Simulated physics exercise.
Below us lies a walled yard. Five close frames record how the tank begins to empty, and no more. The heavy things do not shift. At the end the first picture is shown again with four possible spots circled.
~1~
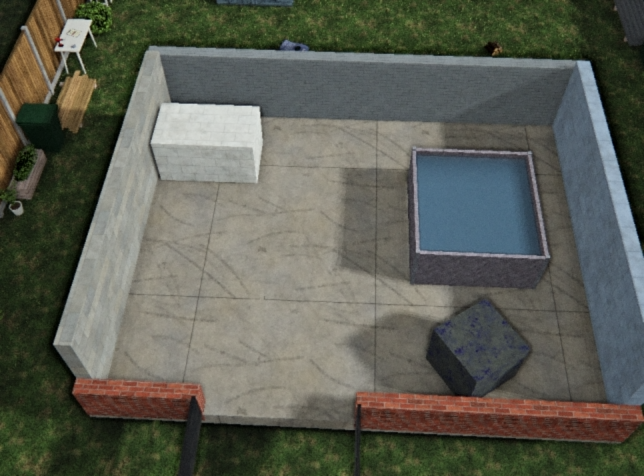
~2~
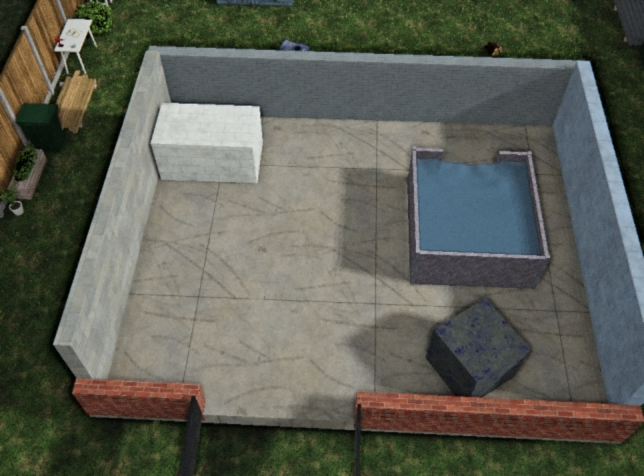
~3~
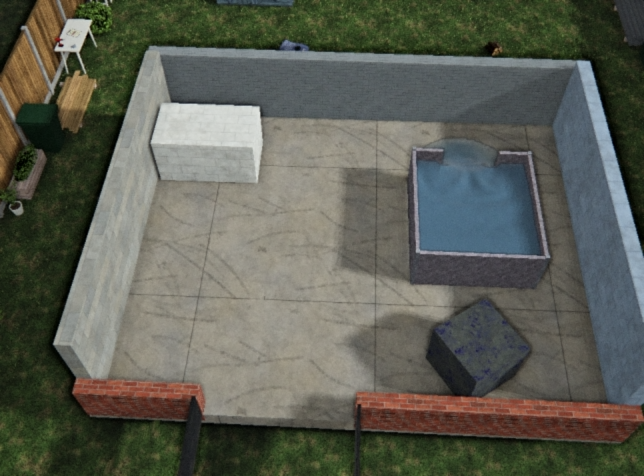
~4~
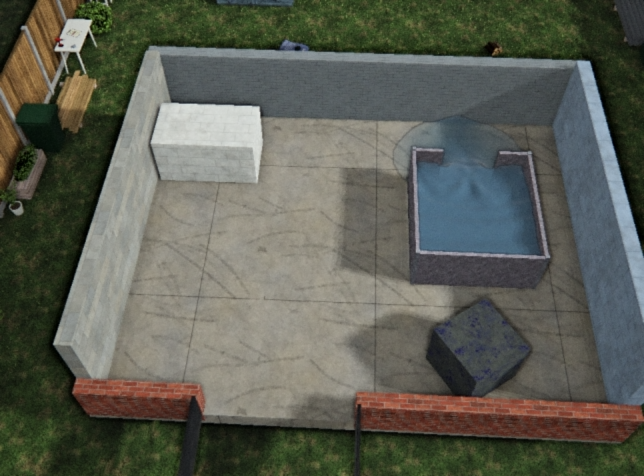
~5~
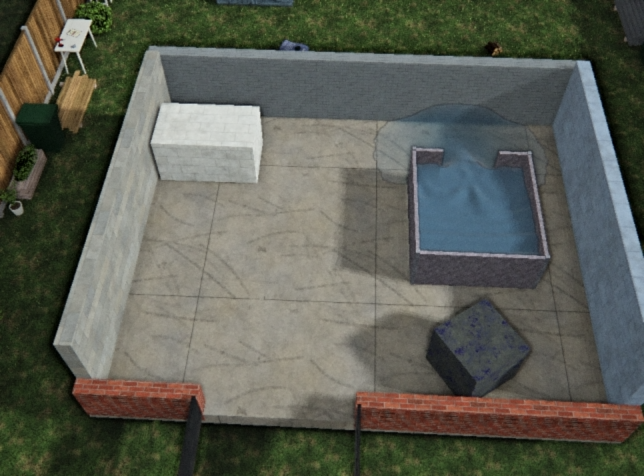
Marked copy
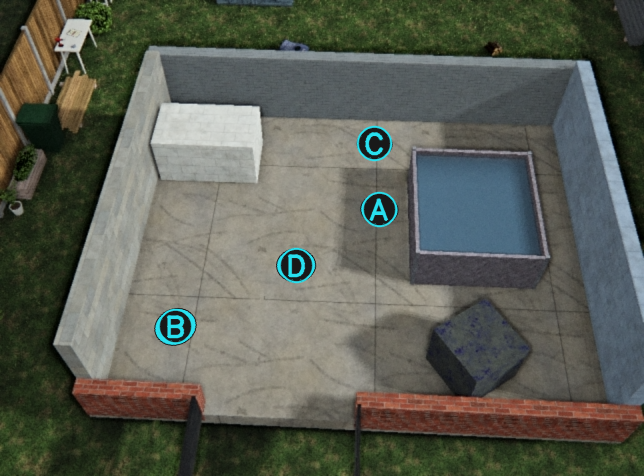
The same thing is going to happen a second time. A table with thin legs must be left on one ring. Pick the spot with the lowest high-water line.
It is A.
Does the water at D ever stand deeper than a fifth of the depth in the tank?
No, less.
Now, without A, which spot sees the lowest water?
It is D.
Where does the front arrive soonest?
C.
On the marked copy, A at (379, 209); B at (175, 326); C at (374, 143); D at (296, 265).
With A, the water peaks at about 4 % of the depth that stood in the tank.
With B, the water peaks at about 15 % of the depth that stood in the tank.
With C, the water peaks at about 19 % of the depth that stood in the tank.
With D, the water peaks at about 10 % of the depth that stood in the tank.
